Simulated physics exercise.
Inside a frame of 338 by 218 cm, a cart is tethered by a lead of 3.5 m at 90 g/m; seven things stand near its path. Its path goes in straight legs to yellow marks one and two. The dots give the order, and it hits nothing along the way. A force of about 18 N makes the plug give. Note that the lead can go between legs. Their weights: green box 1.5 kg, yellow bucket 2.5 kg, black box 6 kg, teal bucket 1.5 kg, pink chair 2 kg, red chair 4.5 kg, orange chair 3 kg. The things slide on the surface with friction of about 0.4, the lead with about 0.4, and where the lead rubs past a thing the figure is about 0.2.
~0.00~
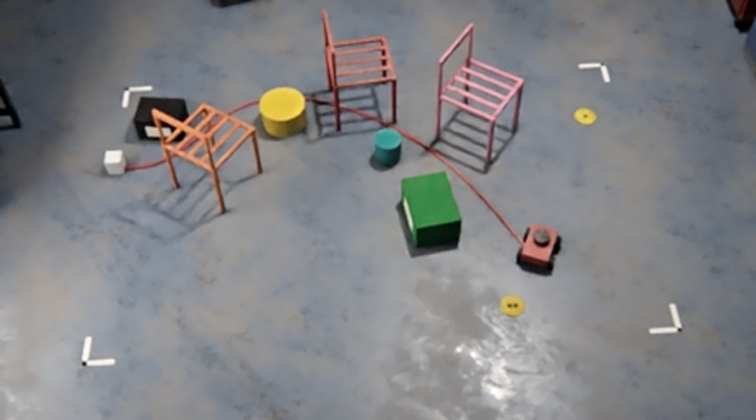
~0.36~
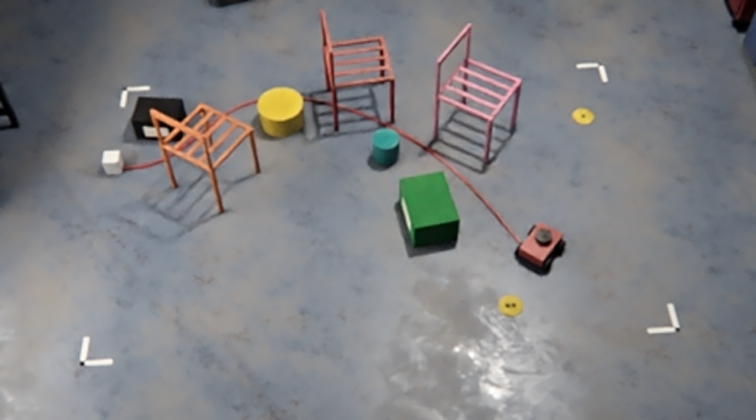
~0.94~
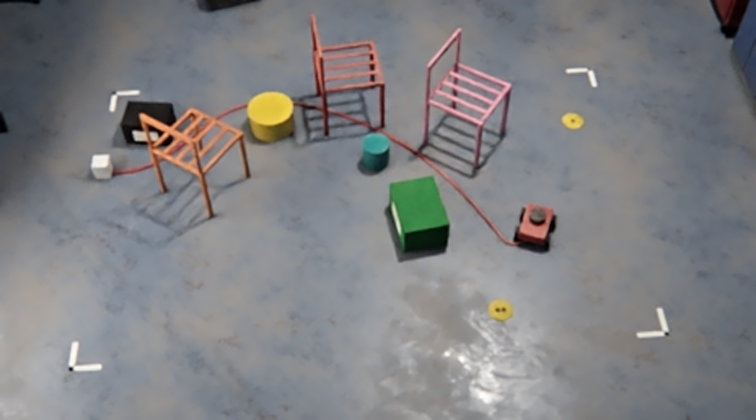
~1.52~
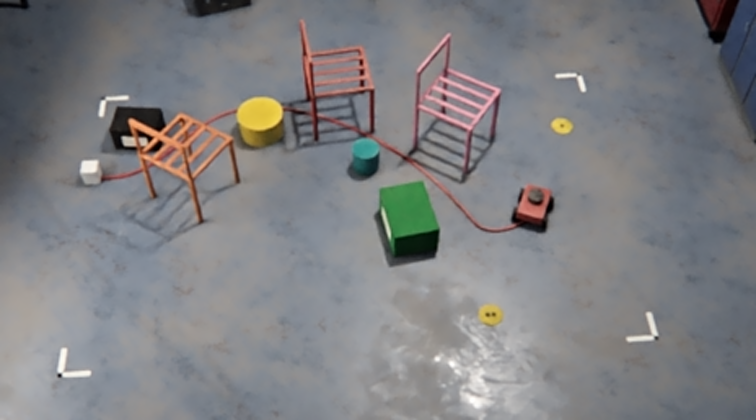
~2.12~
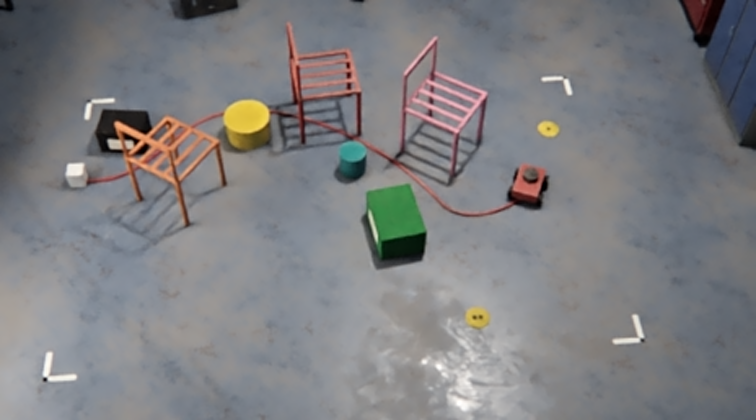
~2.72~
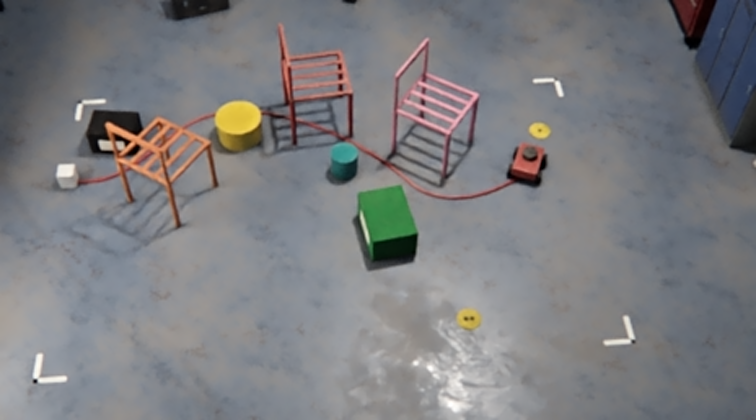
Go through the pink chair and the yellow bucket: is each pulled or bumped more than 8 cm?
Pink chair: No, yellow bucket: No.
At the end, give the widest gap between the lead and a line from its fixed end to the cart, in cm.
Some 100 cm.
After 4.2 s, cart at (535, 141), lead slack at the fixed end; nothing else has moved.
After 5.7 s, cart at (515, 196), lead slack at the fixed end; nothing else has moved.
After 7.2 s, cart at (491, 259), lead slack at the fixed end; nothing else has moved.
After 8.7 s, cart at (469, 317), lead slack at the fixed end; nothing else has moved.
After 9.1 s, cart at (469, 317), lead slack at the fixed end; pink chair 0 cm off its start at (436, 102), yellow bucket 0 cm off its start at (238, 117).
